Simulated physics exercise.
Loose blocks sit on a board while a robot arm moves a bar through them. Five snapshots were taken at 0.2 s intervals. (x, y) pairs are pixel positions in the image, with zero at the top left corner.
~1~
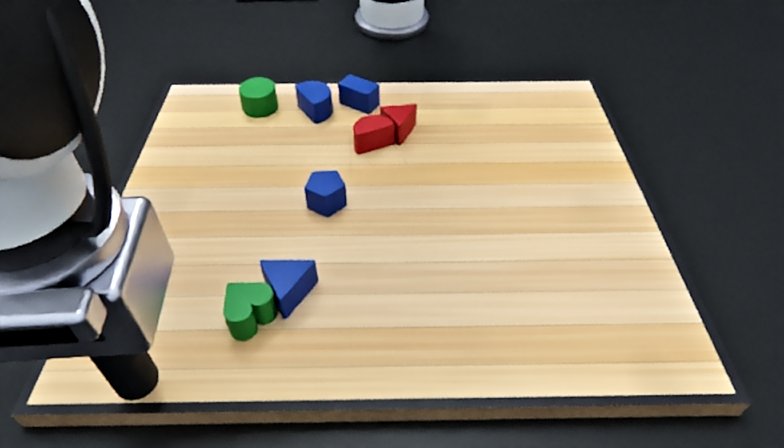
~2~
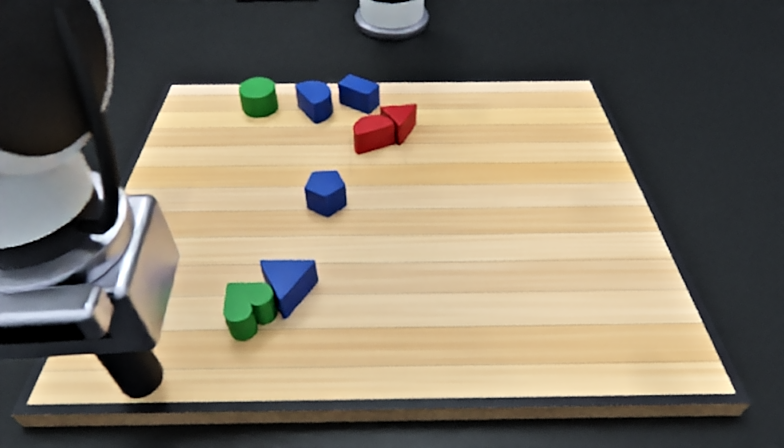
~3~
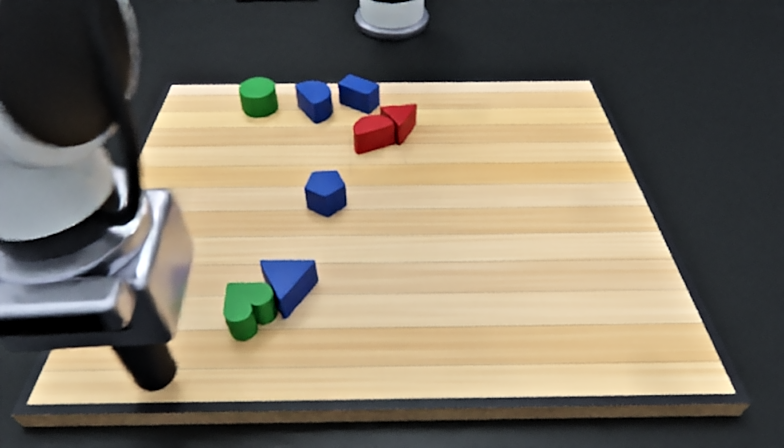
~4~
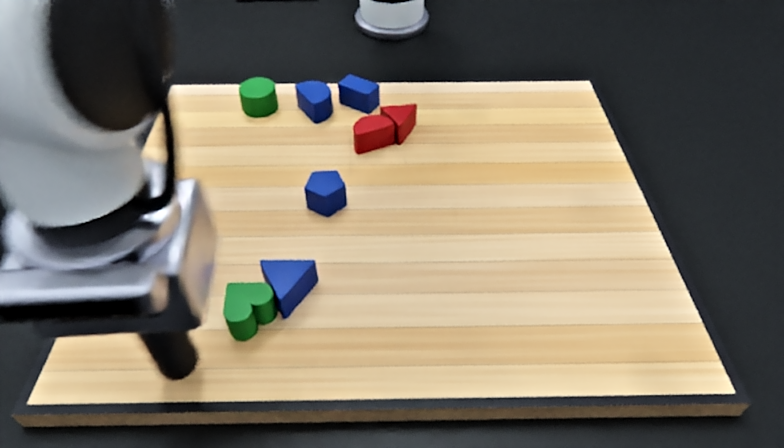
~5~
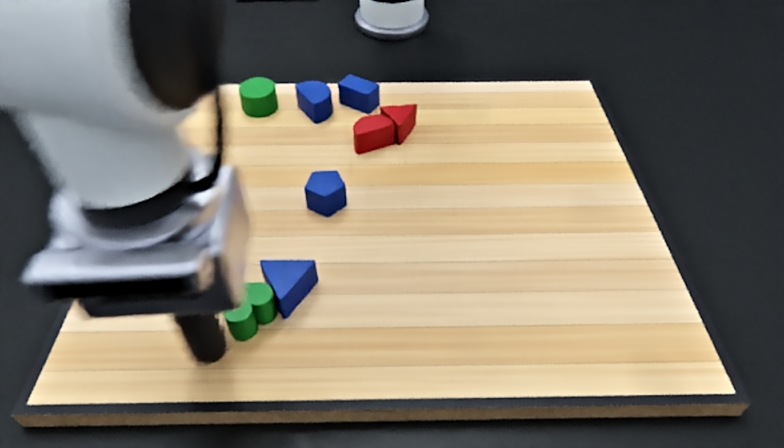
A robot arm at the left holds a dark bar over a pale wooden board, seen from a fixed, raised view against a black surface. A green heart-shaped block touches a blue triangle at lower left, a blue pentagon lies above, and green, blue and red blocks cluster near the far edge. The bar slides right and slightly away, slowly then faster, reaching the heart's left side, while the blocks stay still.
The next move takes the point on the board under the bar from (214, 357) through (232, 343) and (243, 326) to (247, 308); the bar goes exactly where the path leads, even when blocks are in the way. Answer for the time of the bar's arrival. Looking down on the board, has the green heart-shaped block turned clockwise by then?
Final answer: Yes.
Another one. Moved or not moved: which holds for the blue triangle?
Moved.
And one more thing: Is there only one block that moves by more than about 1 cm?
It seems not.
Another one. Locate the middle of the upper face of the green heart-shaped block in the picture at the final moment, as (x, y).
Close to (281, 265).
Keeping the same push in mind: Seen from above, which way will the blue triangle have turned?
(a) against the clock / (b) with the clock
That would be a.
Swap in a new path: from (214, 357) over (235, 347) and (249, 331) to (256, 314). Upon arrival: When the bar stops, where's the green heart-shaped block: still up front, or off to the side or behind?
I'm fairly sure the green heart-shaped block rides along ahead of the bar to the very end.
On the path given first. Halfway along, bar at (236, 326); green heart-shaped block at (265, 283); blue triangle at (301, 259), turned 15° anticlockwise.
At the end, bar at (244, 299); green heart-shaped block at (281, 265), turned 35° clockwise; blue triangle at (318, 249), turned 25° anticlockwise.
